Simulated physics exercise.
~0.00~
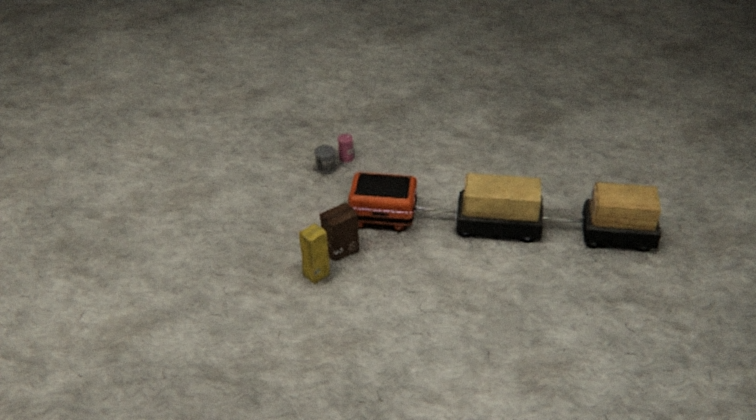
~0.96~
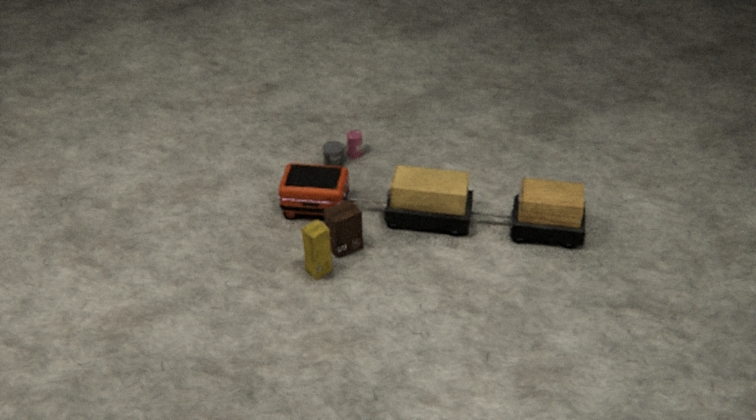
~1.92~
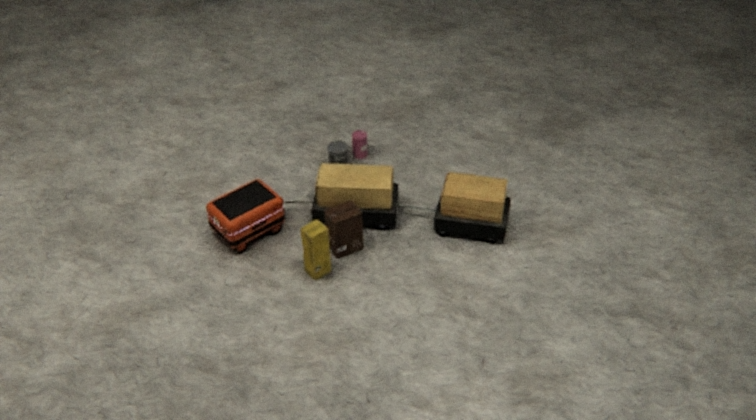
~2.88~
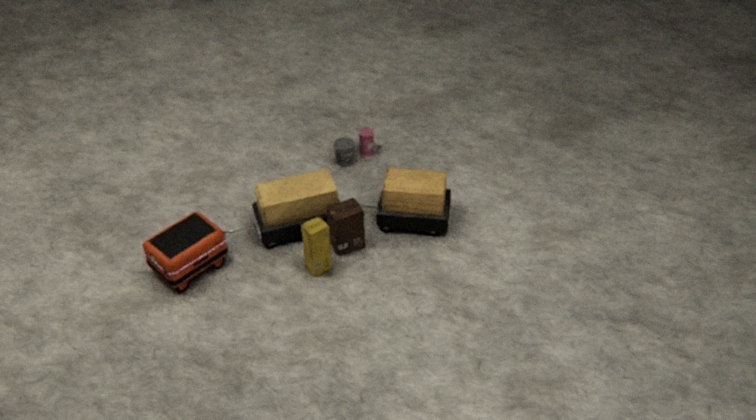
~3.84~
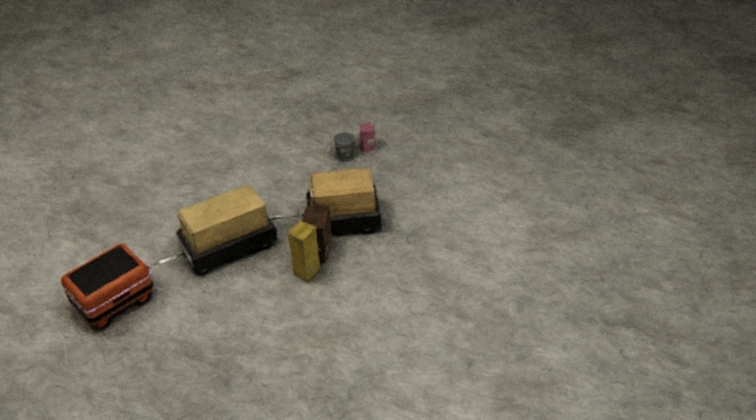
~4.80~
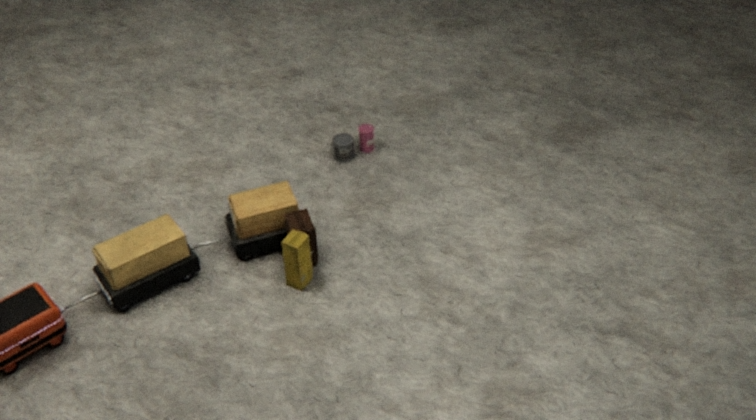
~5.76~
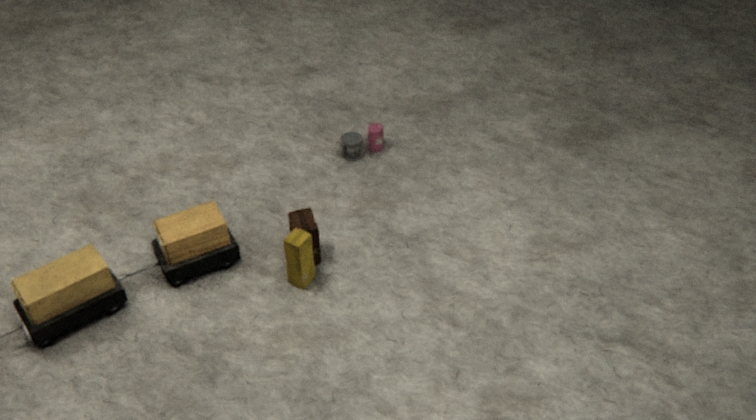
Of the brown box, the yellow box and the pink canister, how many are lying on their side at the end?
None of them are lying on their side. The brown box, the yellow box and the pink canister are all still standing upright.
An orange tug pulled two loaded carts leftward and curved toward the lower left until it left view, and as the carts passed, the brown and yellow boxes shifted slightly but stayed upright, while the grey pail and pink canister stayed put.
